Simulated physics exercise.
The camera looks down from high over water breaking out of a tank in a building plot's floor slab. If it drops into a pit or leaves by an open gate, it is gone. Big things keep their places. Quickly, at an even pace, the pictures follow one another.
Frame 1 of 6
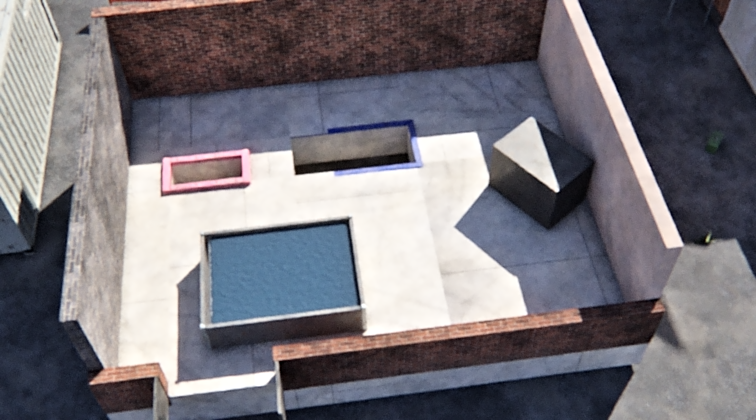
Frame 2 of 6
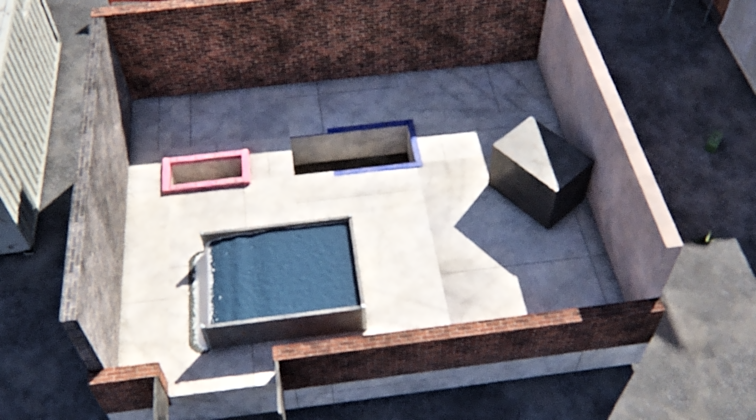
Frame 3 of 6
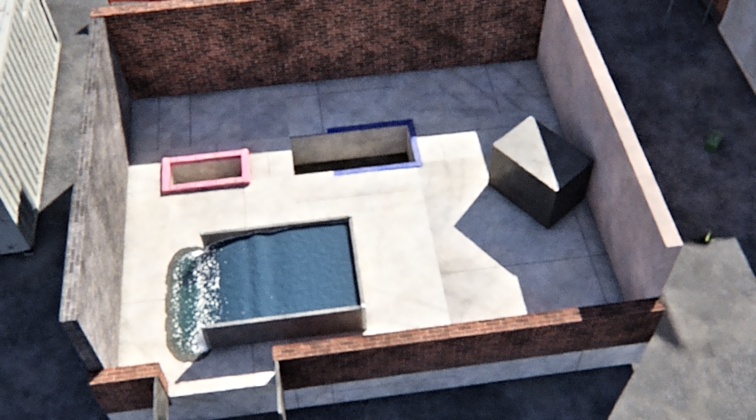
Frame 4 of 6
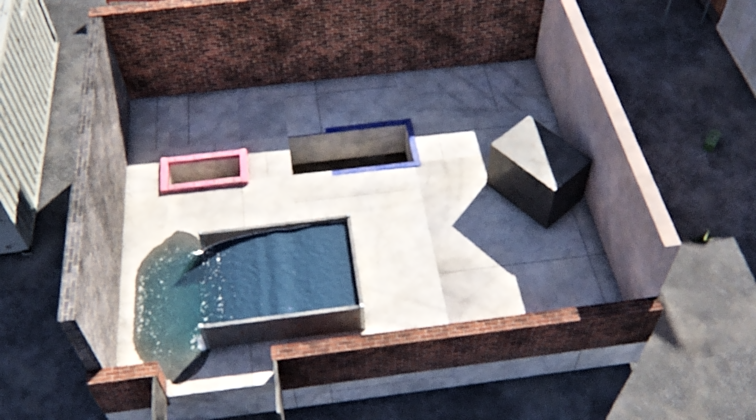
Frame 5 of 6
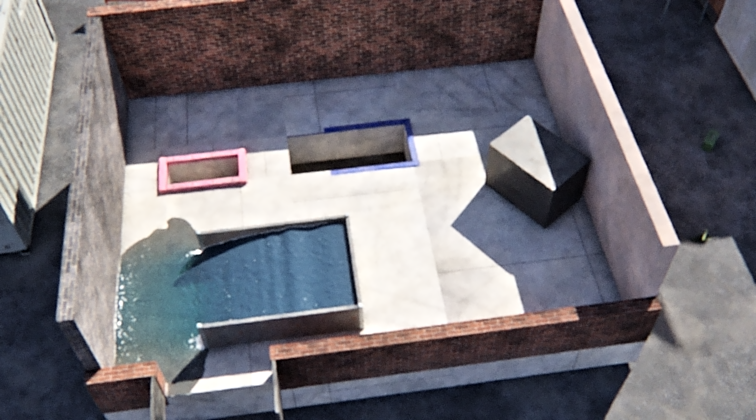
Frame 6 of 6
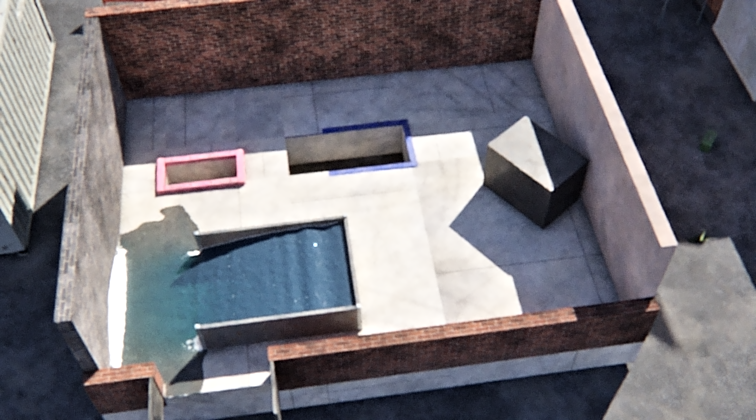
Water in a tank pours out its left side and spreads across the pale floor.
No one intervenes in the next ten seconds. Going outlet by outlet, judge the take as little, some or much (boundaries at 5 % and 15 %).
My judgement: The gate ends up with much, the blue pit ends up with some, the pink pit ends up with some.
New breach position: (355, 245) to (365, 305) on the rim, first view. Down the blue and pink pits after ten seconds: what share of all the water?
In percent: Blue 20, pink 0.
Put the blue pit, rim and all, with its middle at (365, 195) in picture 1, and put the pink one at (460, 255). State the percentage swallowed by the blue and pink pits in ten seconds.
The blue pit takes 4 per cent, and the pink pit takes 0 per cent.
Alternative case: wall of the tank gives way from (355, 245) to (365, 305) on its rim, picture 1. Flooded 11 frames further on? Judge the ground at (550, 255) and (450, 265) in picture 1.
Point one waterlogged, point two waterlogged.
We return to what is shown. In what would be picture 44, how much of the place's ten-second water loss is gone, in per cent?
It would be around 70 %.
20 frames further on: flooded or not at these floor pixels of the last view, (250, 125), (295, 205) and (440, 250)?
Well, in turn they'd be dry underfoot, wet underfoot and dry underfoot.
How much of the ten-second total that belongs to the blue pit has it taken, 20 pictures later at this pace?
I'd put it at about 0 per cent.
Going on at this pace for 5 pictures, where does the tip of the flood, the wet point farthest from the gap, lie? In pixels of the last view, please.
The farthest wet spot is near (124, 178).
A moment on, water covers 10 % of the floor; the gate 0 %, the blue pit 0 %, the pink pit 0 %.
Next, water covers 20 % of the floor; the gate 1 %, the blue pit 0 %, the pink pit 0 %.
Then, water covers 30 % of the floor; the gate 7 %, the blue pit 0 %, the pink pit 3 %.
Later, water covers 65 % of the floor; the gate 15 %, the blue pit 3 %, the pink pit 7 %.
In the end, water covers 80 % of the floor; the gate 19 %, the blue pit 10 %, the pink pit 7 %.
